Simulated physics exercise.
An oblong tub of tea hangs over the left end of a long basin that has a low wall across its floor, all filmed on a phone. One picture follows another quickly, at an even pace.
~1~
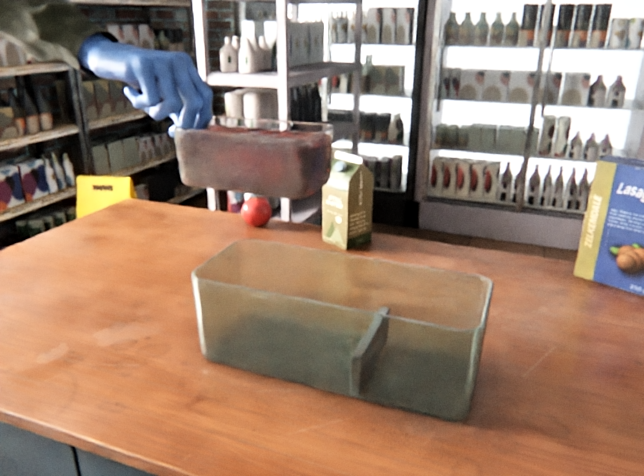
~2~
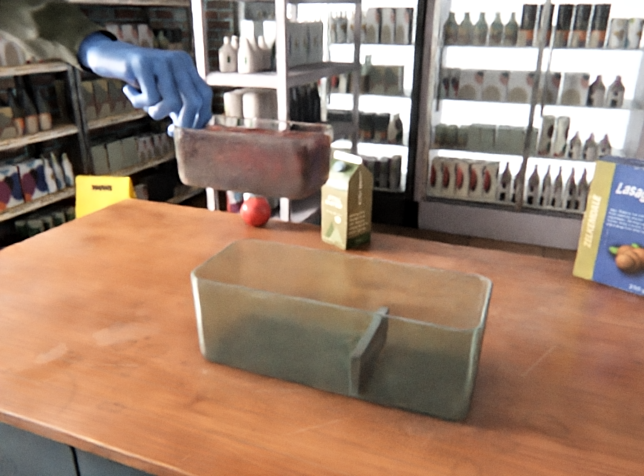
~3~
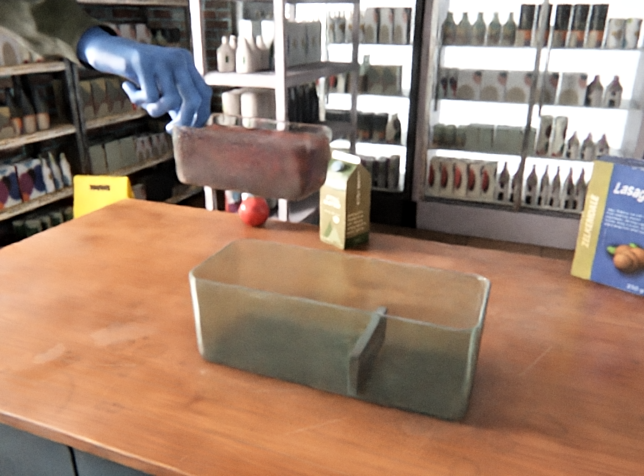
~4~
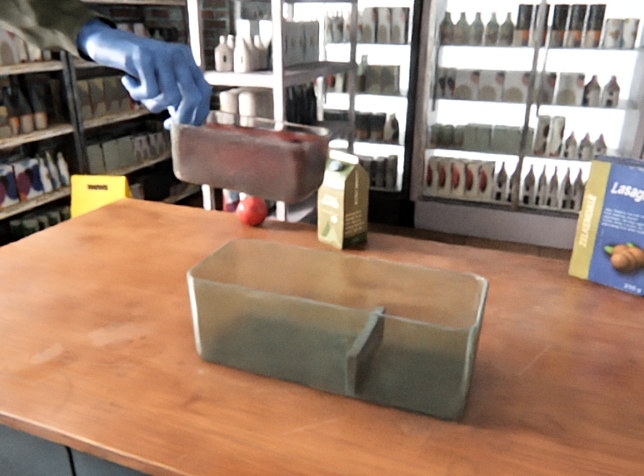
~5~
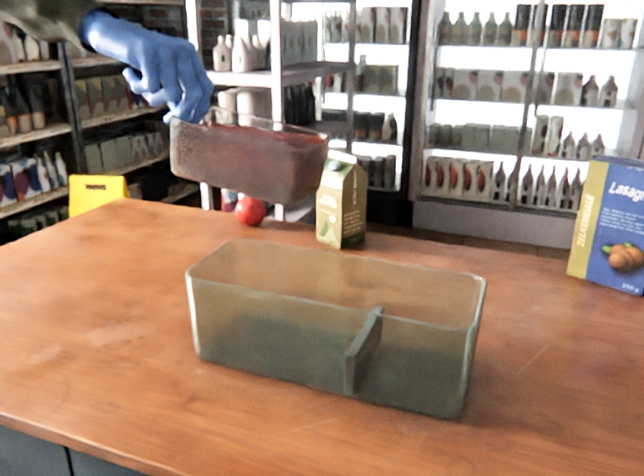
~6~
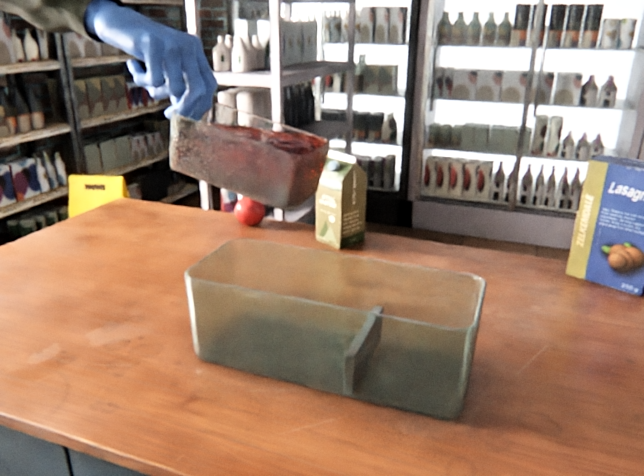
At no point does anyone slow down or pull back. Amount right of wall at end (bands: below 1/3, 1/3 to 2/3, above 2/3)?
1/3 to 2/3.
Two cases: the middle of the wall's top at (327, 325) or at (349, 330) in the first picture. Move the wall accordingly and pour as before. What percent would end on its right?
Roughly 75 % and 65 %.
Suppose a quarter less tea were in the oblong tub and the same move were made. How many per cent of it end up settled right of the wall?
My estimate is about 40 percent.
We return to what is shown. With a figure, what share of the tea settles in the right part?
That share comes out near 55 percent.
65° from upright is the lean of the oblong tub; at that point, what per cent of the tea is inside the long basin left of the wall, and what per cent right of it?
Left side 5 in a hundred, right side 20 in a hundred.
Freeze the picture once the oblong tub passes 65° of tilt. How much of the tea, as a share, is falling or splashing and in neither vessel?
Something like 40 per cent of it.
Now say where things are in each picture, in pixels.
It leans 0°; its right rim is at (322, 134); the tea meets the walls at (197, 130) and (322, 141); the long basin's rim runs from (216, 257) to (488, 305); the wall's top is at (372, 331), in the first frame.
It leans 1°; its right rim is at (321, 135); the tea meets the walls at (196, 130) and (322, 142), in the second frame.
It leans 2°; its right rim is at (320, 137); the tea meets the walls at (195, 129) and (320, 142), in the third frame.
It leans 5°; its right rim is at (319, 140); the tea meets the walls at (193, 128) and (319, 143), in the fourth frame.
It leans 8°; its right rim is at (319, 145); the tea meets the walls at (192, 127) and (319, 143), in the fifth frame.
It leans 13°; its right rim is at (319, 151); the tea meets the walls at (192, 128) and (321, 147); 1 per cent is over the edge, in the sixth frame.
A moment on, the tilt is 65° and 32 per cent is still to pour, 4 is left of the wall and 22 right of it.
Next, the tilt is 98° and 6 per cent is still to pour, 27 is left of the wall and 54 right of it.
Then the tilt is 105° and 0 per cent is still to pour, 36 is left of the wall and 54 right of it.
Later the tilt is 105° and 0 per cent is still to pour, 37 is left of the wall and 55 right of it.
Finally, 37 per cent lies left of the wall, 54 right of it and 9 outside.
